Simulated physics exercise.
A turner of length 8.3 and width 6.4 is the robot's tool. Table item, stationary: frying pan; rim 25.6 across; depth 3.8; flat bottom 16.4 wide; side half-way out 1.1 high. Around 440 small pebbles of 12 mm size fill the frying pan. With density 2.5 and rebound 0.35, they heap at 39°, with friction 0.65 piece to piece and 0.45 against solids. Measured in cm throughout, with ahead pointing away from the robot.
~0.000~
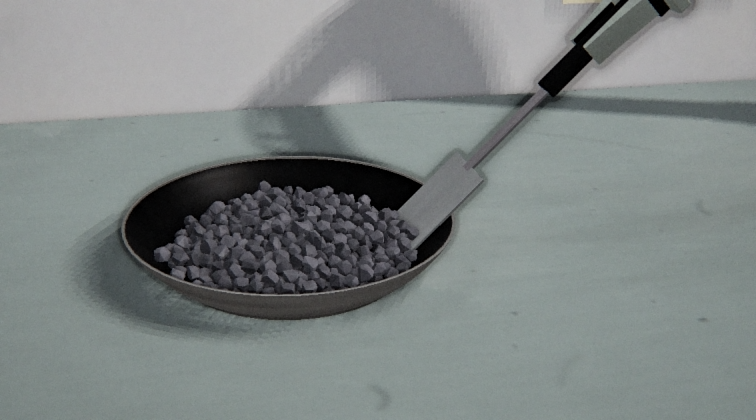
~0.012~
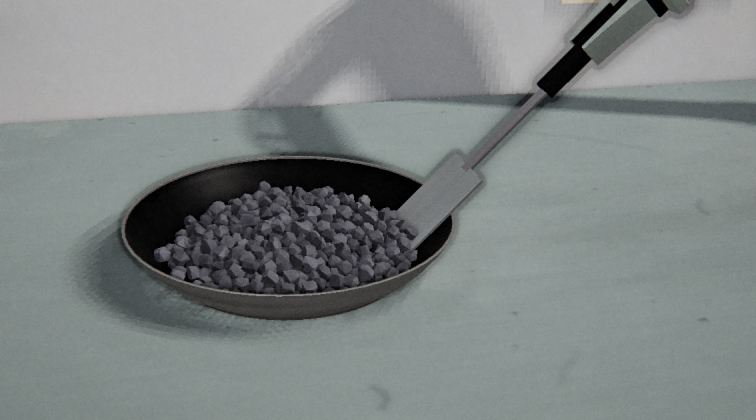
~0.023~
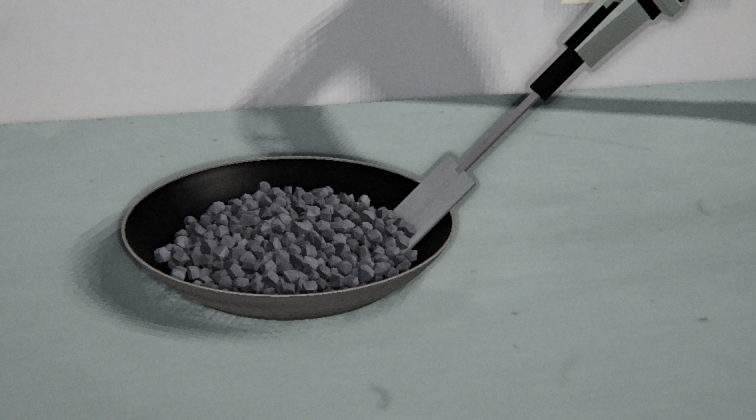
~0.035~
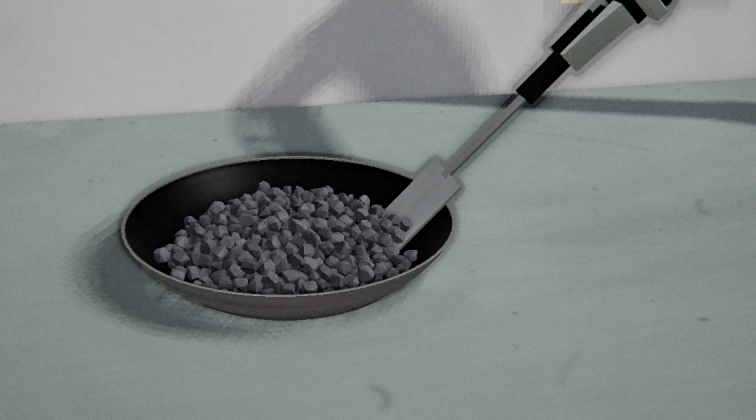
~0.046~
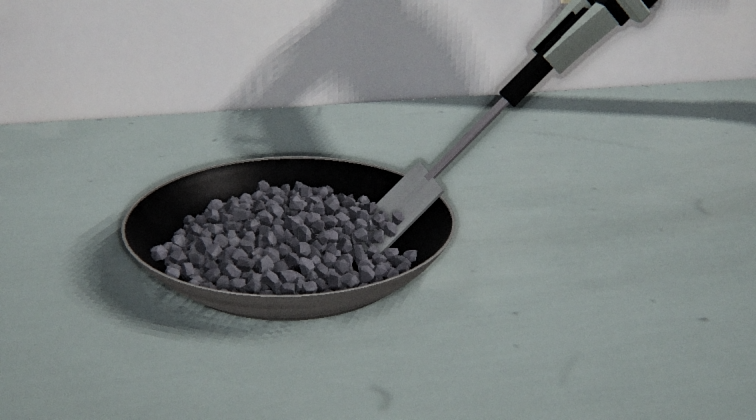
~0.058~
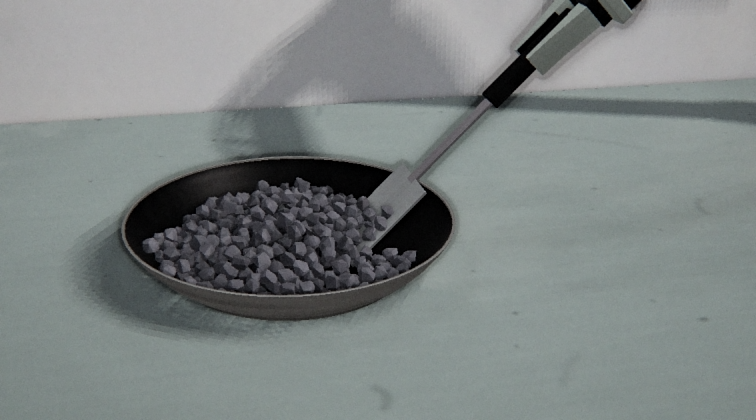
On a pale green tabletop, a robot's turner slid slowly leftward into a dark frying pan heaped with small gray pebbles, nudging the ones at the right side a little to the left.
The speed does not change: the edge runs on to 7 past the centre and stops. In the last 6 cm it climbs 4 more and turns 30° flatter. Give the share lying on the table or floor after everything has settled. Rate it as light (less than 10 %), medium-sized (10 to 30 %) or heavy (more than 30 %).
Rated medium-sized.
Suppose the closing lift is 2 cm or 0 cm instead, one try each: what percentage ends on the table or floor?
First try about 15 %, second try about 5 %.
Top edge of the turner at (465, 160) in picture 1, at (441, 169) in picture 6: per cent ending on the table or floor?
Roughly 0 %.
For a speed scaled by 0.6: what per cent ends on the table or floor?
Roughly 10 per cent.
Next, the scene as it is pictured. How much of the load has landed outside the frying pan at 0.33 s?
Around 15 %.
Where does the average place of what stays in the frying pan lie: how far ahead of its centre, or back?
Some 4.0 cm ahead of the centre.
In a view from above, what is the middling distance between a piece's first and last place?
About 4 centimetres.
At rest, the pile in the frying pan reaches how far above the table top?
It reaches roughly 5.5 cm.
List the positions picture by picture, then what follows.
The first frame shows turner top edge at (470, 165), sloping 45°; upper third of the load around (294, 232), from x 160 to 410, top at y 190; 440 in the frying pan.
The second frame shows turner top edge at (469, 166), sloping 45°; upper third of the load around (294, 232), from x 160 to 410, top at y 190.
The third frame shows turner top edge at (462, 169), sloping 45°; upper third of the load around (298, 232), from x 160 to 410, top at y 190.
The fourth frame shows turner top edge at (448, 173), sloping 45°; upper third of the load around (299, 230), from x 160 to 410, top at y 190.
The fifth frame shows turner top edge at (431, 176), sloping 45°; upper third of the load around (293, 227), from x 160 to 410, top at y 185.
The sixth frame shows turner top edge at (414, 177), sloping 45°; upper third of the load around (286, 226), from x 150 to 410, top at y 185; 440 in the frying pan.
By 0.09 s, sloping 45°, highest piece 7 above the table; 440 in the frying pan.
By 0.11 s, sloping 36°, highest piece 7 above the table; 440 in the frying pan.
By 0.33 s, sloping 15°, highest piece 9 above the table; 359 in the frying pan, 65 on the table or floor, 16 on the blade or in flight.
By 1.38 s, sloping 15°, highest piece 5 above the table; 359 in the frying pan, 81 on the table or floor.
Final count, 359 in the frying pan, 81 on the table or floor. That is 18 % on the table or floor.
